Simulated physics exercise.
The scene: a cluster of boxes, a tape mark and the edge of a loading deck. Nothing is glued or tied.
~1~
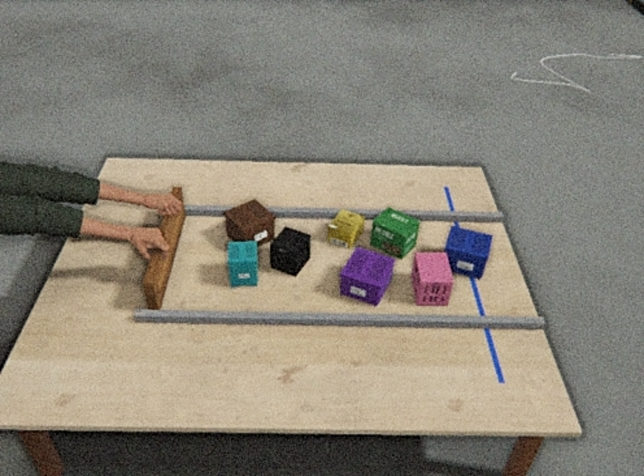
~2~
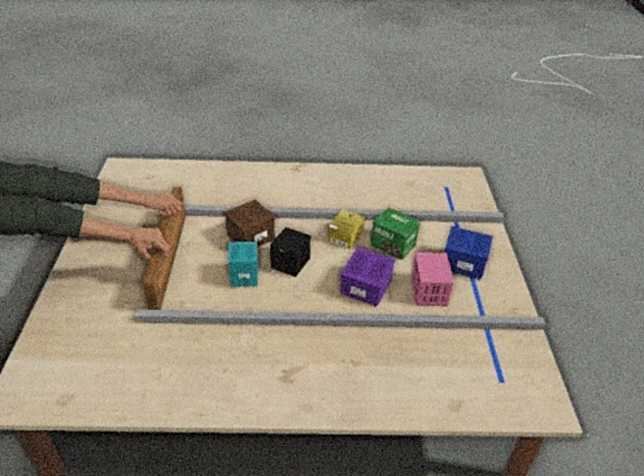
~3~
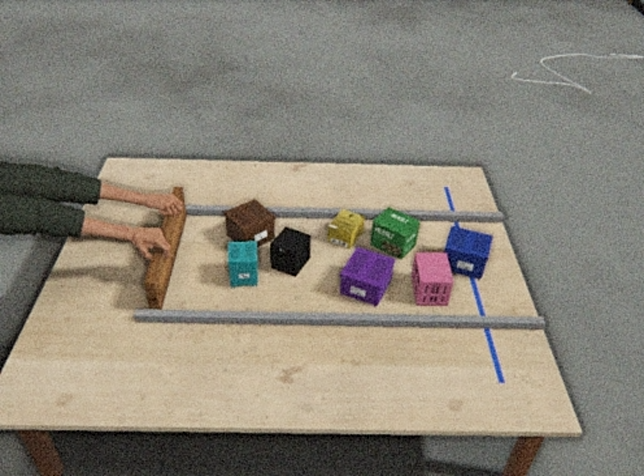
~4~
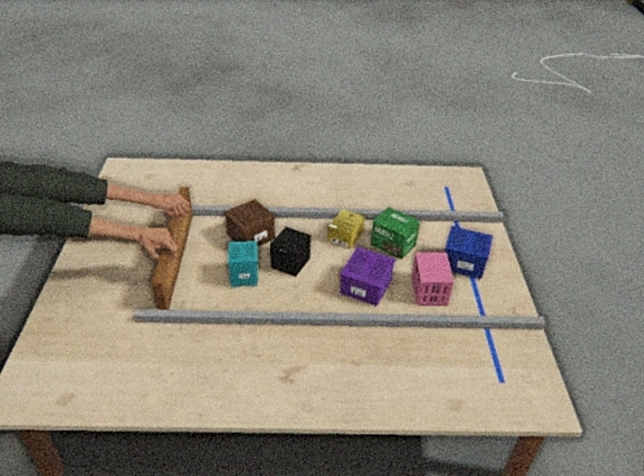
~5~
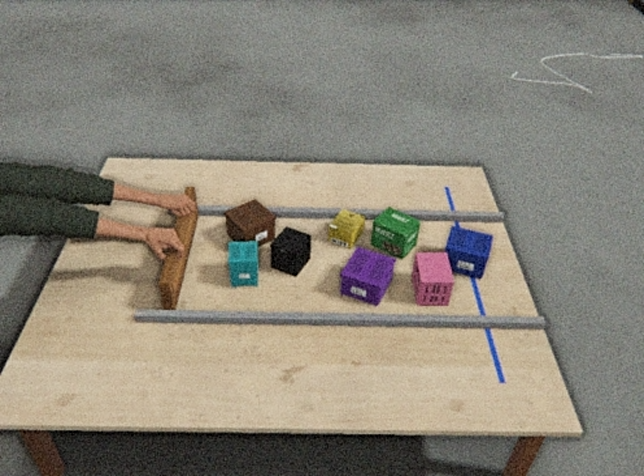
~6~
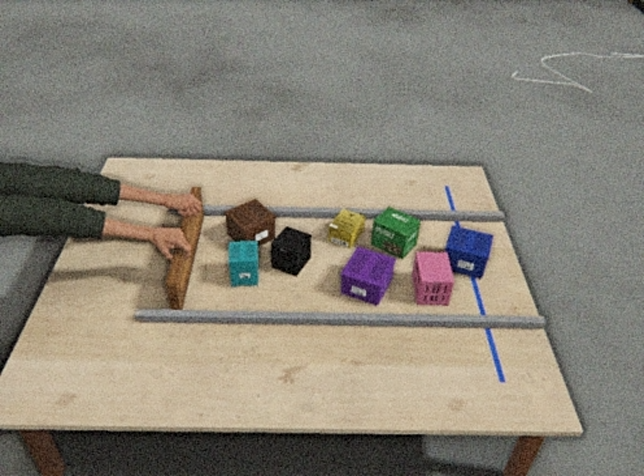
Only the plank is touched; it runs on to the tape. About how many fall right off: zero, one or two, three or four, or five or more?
The number that fall off is three or four.
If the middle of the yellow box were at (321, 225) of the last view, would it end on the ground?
From there it stays on.
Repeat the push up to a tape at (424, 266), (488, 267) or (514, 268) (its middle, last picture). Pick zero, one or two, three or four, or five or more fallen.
One after another: None at all; five or over; five or more.
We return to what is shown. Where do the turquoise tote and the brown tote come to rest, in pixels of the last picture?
Near (494, 280) and (489, 233).
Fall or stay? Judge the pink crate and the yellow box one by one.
The pink crate goes over, the yellow box comes down.
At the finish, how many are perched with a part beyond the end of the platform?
The number is 2.
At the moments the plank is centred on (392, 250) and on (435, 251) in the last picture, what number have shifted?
First 8, then 8.
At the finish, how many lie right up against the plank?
In contact: 3.
Soon after, none off yet; blue tote at rest near (467, 253); pink crate at rest near (432, 279); green box at rest near (396, 233).
After that, none off yet; blue tote at rest near (467, 253); pink crate displaced a little near (439, 278); green box displaced about its own width near (417, 241).
And then, none off yet; blue tote displaced about its own width near (502, 253); pink crate displaced well along near (510, 281); green box displaced well along near (467, 254).
In the end, the number that fall off is three or four; gone, yellow box, pink crate and blue tote.
